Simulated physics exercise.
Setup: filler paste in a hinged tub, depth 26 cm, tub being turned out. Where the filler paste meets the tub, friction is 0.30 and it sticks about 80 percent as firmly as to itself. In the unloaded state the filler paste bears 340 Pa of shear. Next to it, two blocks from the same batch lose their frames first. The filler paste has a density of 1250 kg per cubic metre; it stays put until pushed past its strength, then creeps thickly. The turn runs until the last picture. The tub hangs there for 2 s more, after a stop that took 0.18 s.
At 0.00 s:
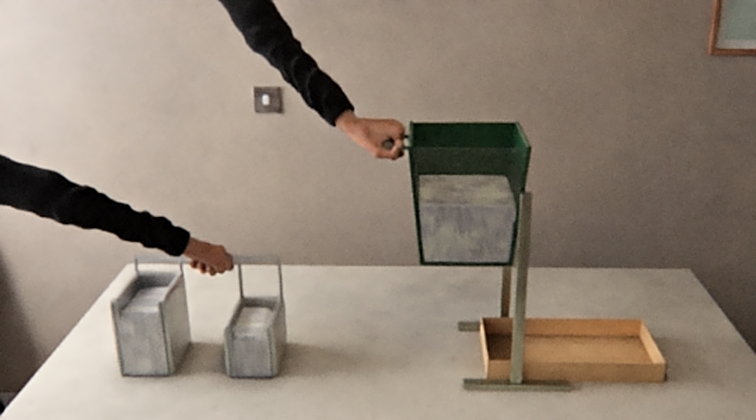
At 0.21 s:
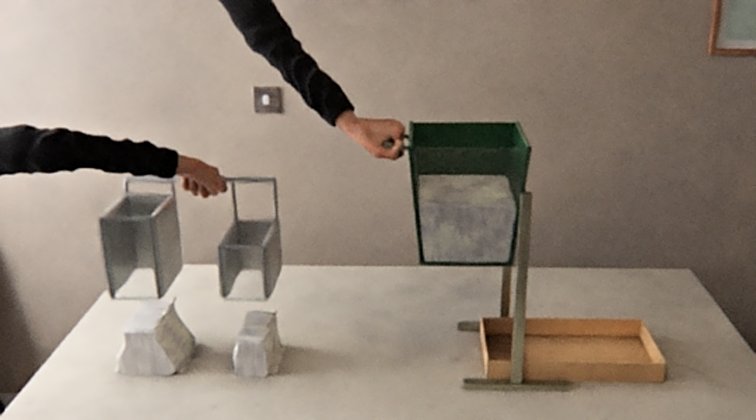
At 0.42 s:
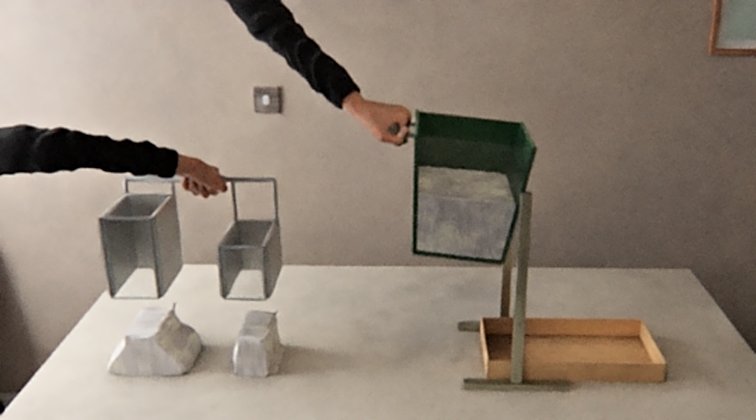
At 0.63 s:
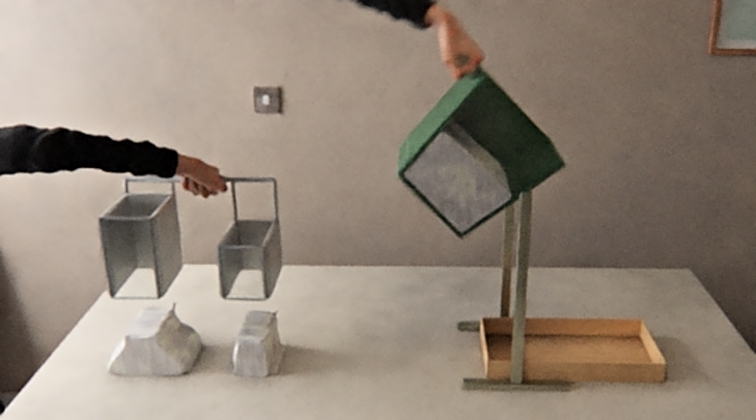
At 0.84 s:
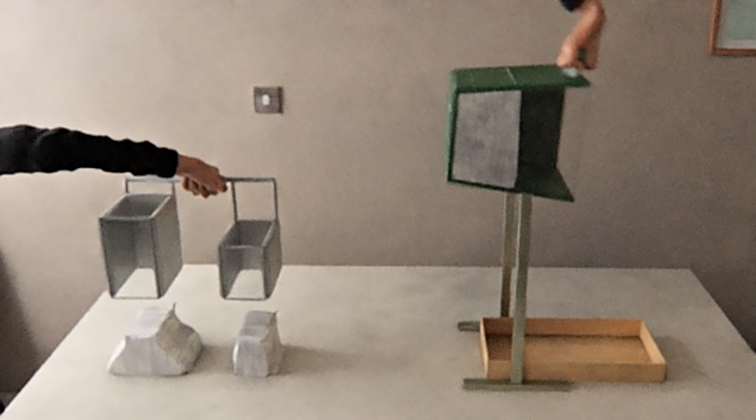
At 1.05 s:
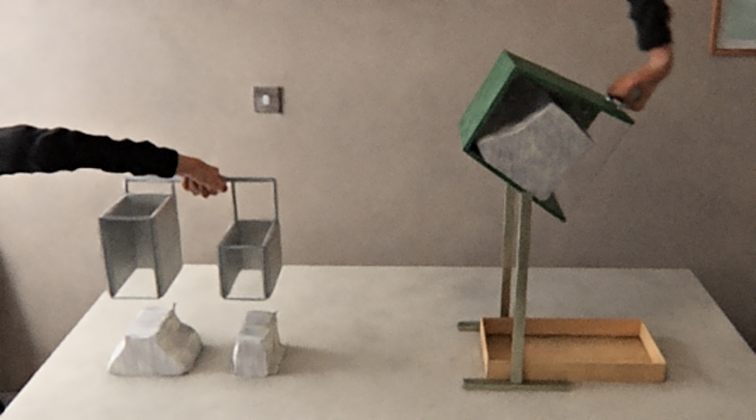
One hand lifted two grey metal boxes off a pair of pale blocks, which slumped, and another hand swung a green tub on a stand over to the right, grey filling still inside.
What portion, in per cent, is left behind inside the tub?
The portion left inside is around 0 %.
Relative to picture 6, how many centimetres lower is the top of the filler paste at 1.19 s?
I reckon it's close to 11 cm.
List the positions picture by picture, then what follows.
In the first picture, handle-side rim at (413, 148), tilt 0 degrees; top of the filler paste at (422, 205); blocks stand 16 cm, 11 cm (left to right).
In the second picture, handle-side rim at (413, 148), tilt 0 degrees; top of the filler paste at (422, 205); blocks stand 13 cm, 10 cm (left to right).
In the third picture, handle-side rim at (419, 136), tilt 7 degrees; top of the filler paste at (425, 196); blocks stand 11 cm, 10 cm (left to right).
In the fourth picture, handle-side rim at (486, 82), tilt 46 degrees; top of the filler paste at (446, 134); blocks stand 11 cm, 10 cm (left to right).
In the fifth picture, handle-side rim at (589, 87), tilt 93 degrees; top of the filler paste at (512, 92); blocks stand 11 cm, 10 cm (left to right).
In the sixth picture, handle-side rim at (631, 125), tilt 120 degrees; top of the filler paste at (557, 106); blocks stand 11 cm, 10 cm (left to right).
After 1.19 s, the tub is at 120 degrees and holds 41 %.
After 1.36 s, the tub is at 120 degrees and holds 0 %.
After 1.53 s, the tub is at 120 degrees and holds 0 %.
After 1.70 s, the tub is at 120 degrees and holds 0 %.
After 3.05 s, at the end, the tub is at 120 degrees and holds 0 %.
